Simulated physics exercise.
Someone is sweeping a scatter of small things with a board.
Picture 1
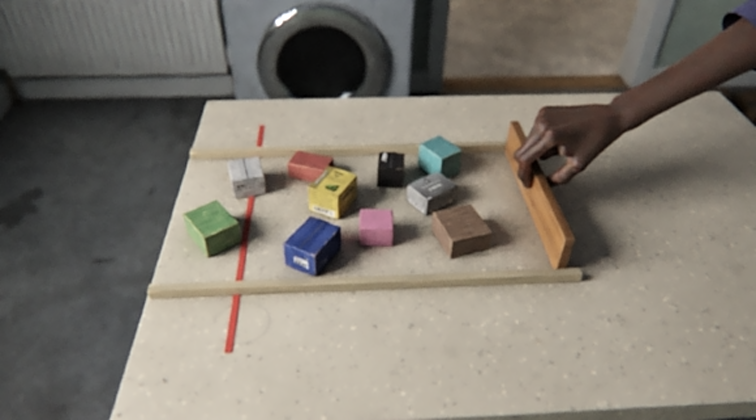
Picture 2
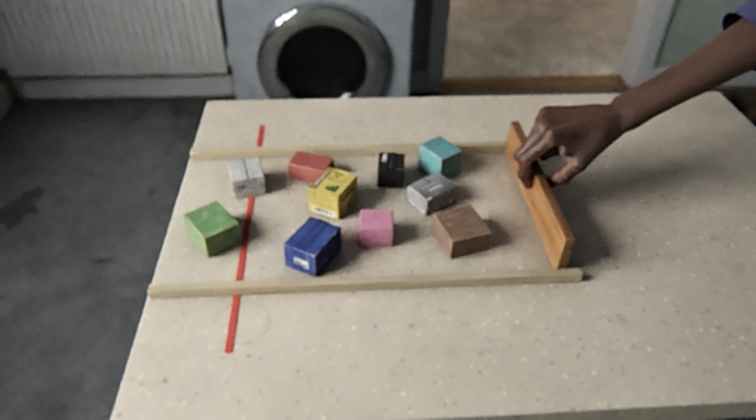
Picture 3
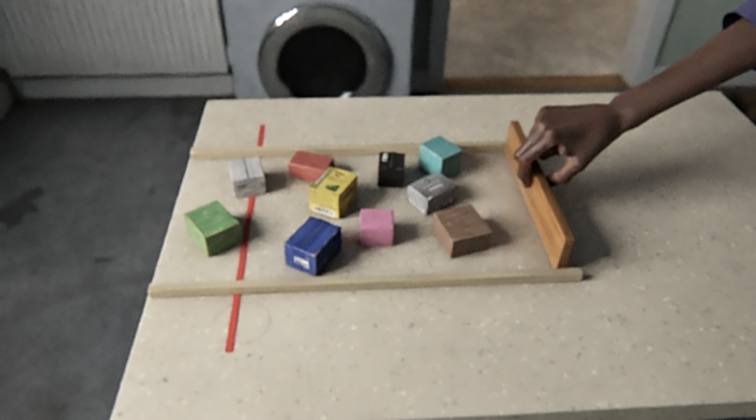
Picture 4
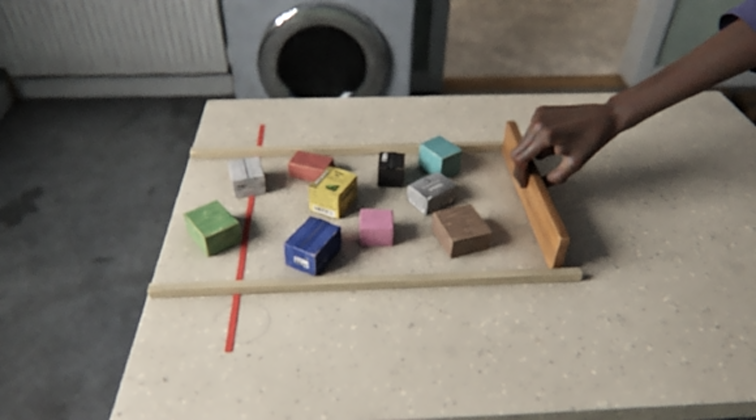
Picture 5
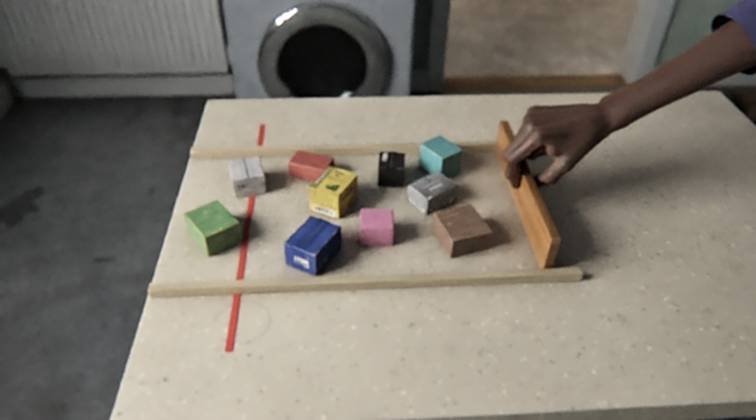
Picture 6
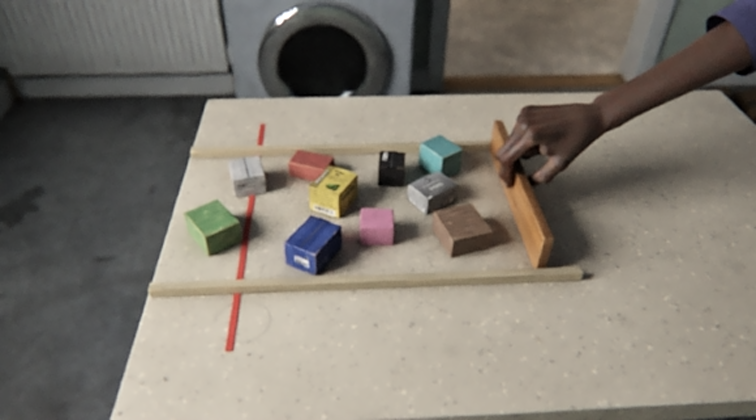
A hand sliding a wooden board slightly left between two rails toward scattered coloured blocks, which stay still on the speckled tabletop.
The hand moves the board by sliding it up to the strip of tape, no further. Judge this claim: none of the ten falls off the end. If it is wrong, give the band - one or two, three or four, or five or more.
Wrong; one or two fall off.
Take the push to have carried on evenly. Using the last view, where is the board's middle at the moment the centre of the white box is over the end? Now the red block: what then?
The middle is at (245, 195) when it's the white box, and at (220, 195) when it's the red block.
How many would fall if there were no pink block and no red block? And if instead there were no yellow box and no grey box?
Result: 0 in the first case, with 1 in the second.
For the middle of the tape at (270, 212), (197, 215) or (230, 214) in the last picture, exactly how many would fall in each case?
In order, 0, 7 and 2.
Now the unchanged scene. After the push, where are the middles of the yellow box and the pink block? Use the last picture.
In the last picture the yellow box sits around (187, 205) and the pink block around (183, 234).
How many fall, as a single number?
The answer: 1 exactly.
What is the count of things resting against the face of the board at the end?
It ends up touching 3.
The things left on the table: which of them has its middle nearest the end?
The white box.
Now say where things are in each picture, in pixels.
Green block (213, 228); white box (247, 177); red block (311, 167); board (535, 189); tape (249, 214), in the first picture.
White box (247, 178); grey box (432, 194), in the second picture.
Red block (311, 167); yellow box (334, 192), in the third picture.
Green block (213, 227); black box (391, 169), in the fourth picture.
White box (247, 177); pink block (377, 227), in the fifth picture.
Green block (213, 227); white box (248, 177); red block (312, 166); board (517, 188); tape (249, 213), in the sixth picture.
A little later, none off yet; green block at rest near (213, 227); white box at rest near (248, 177); red block at rest near (312, 166).
Next, none off yet; green block at rest near (213, 227); white box at rest near (246, 177); red block shifted about its own width near (283, 164).
Later still, none off yet; green block shifted about its own width near (185, 224); white box shifted about its own width near (219, 181); red block shifted well along near (242, 163).
When it is over, the number that fall off is one or two; down, green block.
